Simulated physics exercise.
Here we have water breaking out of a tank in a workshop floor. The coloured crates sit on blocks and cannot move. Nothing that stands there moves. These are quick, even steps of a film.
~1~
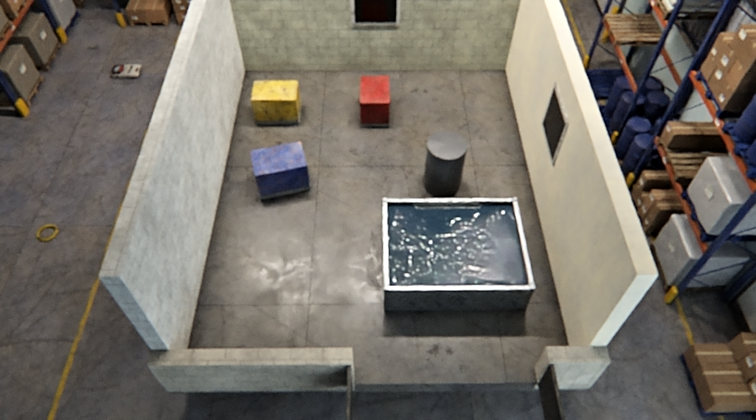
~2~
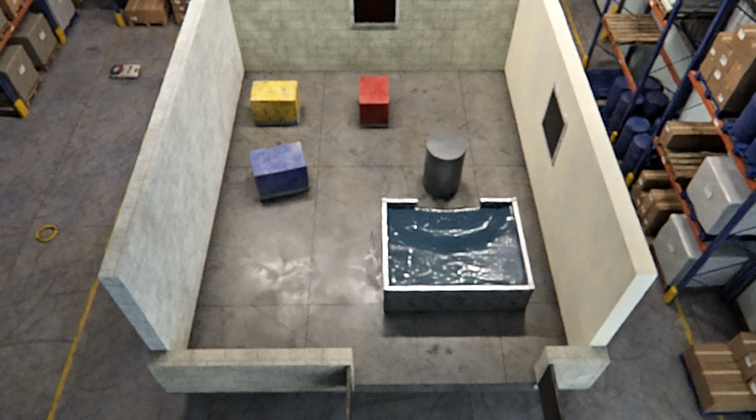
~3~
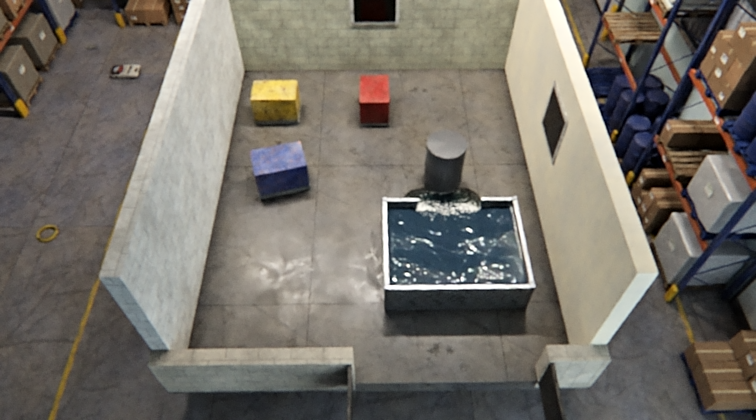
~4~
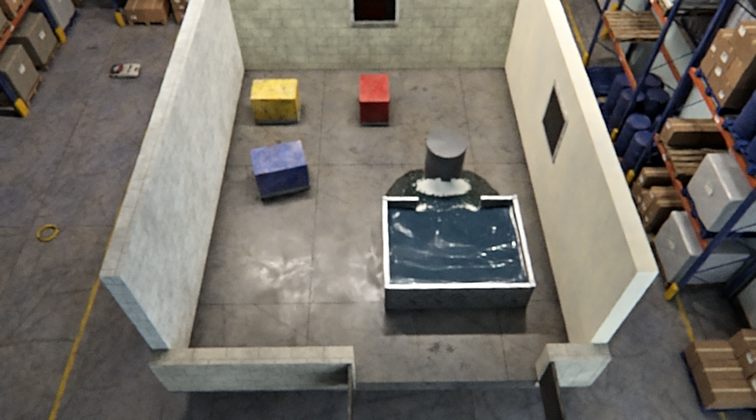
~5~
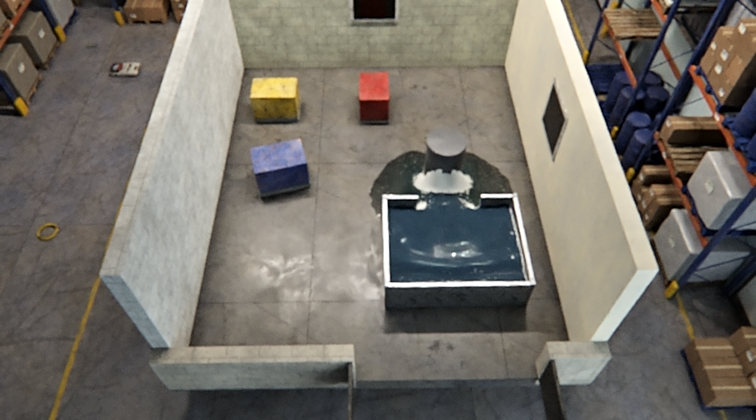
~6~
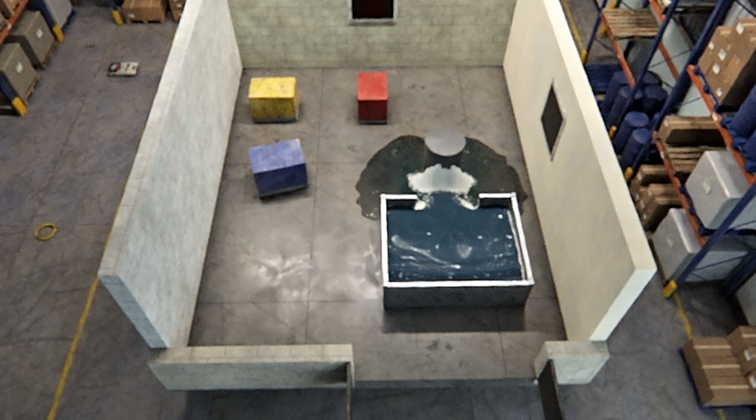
Workshop floor with water pouring through a gap in an open tank's far side, spreading around and past a dark gray cylinder.
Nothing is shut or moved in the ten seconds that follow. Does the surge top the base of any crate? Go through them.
The red crate gets wet; the yellow crate gets wet; the blue crate gets wet.
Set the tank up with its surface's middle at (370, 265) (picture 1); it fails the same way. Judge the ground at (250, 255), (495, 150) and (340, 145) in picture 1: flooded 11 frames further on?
In turn: No water, dry, under water.
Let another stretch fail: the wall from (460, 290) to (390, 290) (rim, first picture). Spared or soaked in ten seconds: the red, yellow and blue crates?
Then: The red one stays dry; the yellow one is safe; the blue one remains dry.
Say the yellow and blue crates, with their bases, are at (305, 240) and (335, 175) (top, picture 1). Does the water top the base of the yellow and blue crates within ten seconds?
Then: The yellow crate keeps dry; the blue crate is soaked.
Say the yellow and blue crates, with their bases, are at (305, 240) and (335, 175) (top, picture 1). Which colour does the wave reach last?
The yellow crate.
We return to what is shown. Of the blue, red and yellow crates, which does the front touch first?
It is the crate marked red.
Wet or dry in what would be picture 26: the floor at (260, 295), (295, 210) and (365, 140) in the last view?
As listed: Not flooded, covered, wet.
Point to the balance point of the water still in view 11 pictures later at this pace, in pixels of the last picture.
Close to (433, 211).
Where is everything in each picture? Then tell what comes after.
The first picture shows the open tank at (454, 244) is whole and still.
In the second picture, the front is at a hidden place, out from the gap on the open tank's far side.
In the third picture, the front is at (414, 194), out from the gap on the open tank's far side.
In the fourth picture, water pours out on the open tank's far side and has run to (416, 173).
In the fifth picture, water pours out on the open tank's far side and has run to (409, 156).
In the sixth picture, the front is at (403, 140), out from the gap on the open tank's far side.
A moment on, water covers 25 % of the floor; the red crate water round its plinth, the yellow crate not reached, the blue crate not reached.
Next, water covers 45 % of the floor; the red crate water round its plinth, the yellow crate water round its plinth, the blue crate water round its plinth.
Then, water covers 60 % of the floor; the red crate water round its plinth, the yellow crate water round its plinth, the blue crate water round its plinth.
Later, water covers 80 % of the floor; the red crate water round its plinth, the yellow crate water round its plinth, the blue crate water round its plinth.
In the end, water covers 95 % of the floor; the red crate was topped, the yellow crate was topped, the blue crate was topped.
